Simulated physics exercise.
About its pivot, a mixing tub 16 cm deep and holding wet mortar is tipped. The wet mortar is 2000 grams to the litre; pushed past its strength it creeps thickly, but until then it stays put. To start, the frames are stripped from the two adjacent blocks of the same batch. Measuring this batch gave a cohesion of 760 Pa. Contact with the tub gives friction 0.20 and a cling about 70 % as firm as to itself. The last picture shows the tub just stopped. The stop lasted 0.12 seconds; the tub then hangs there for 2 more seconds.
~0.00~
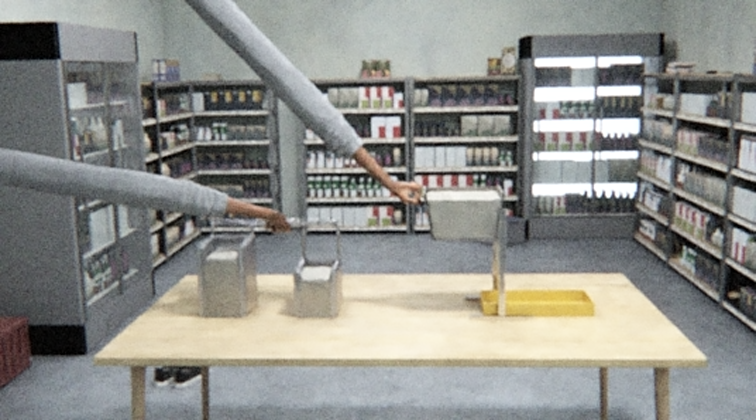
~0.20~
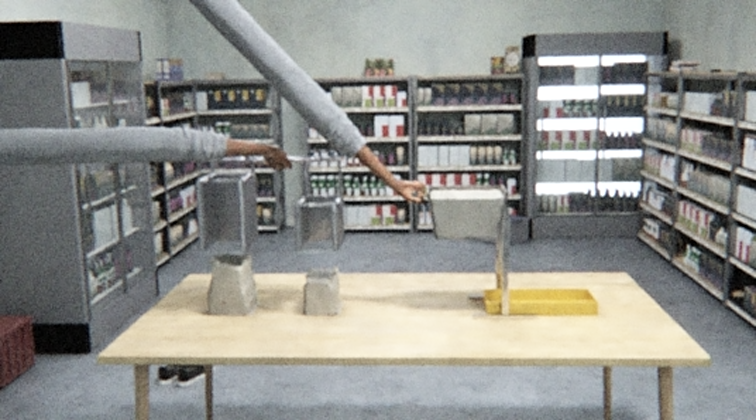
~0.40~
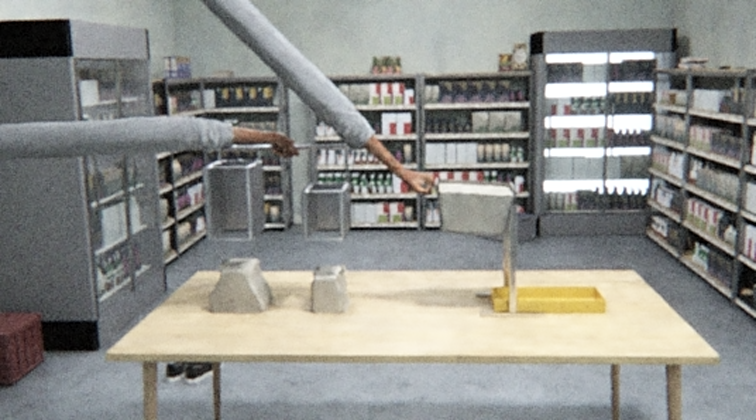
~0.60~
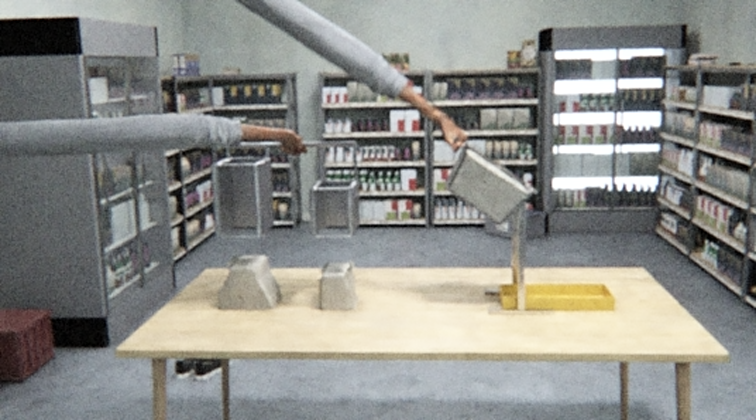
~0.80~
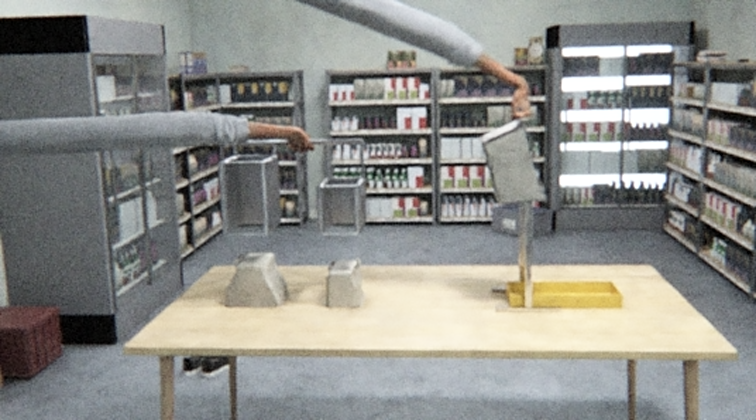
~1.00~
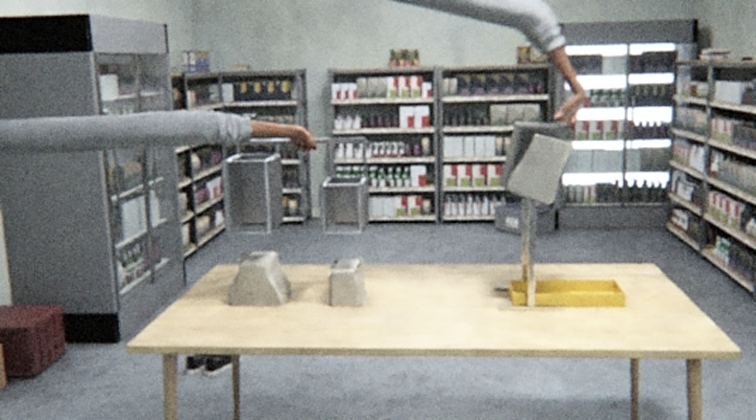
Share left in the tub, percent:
6 %.
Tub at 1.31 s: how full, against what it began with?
About 9 %.
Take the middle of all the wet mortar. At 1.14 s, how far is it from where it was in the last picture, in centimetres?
Something like 11 cm, I'd say.
After 1.14 s, the tub is at 104 degrees and holds 36 %.
After 1.31 s, the tub is at 104 degrees and holds 9 %.
After 1.48 s, the tub is at 104 degrees and holds 6 %.
After 1.65 s, the tub is at 104 degrees and holds 6 %.
After 3.00 s, the tub is at 104 degrees and holds 6 %.
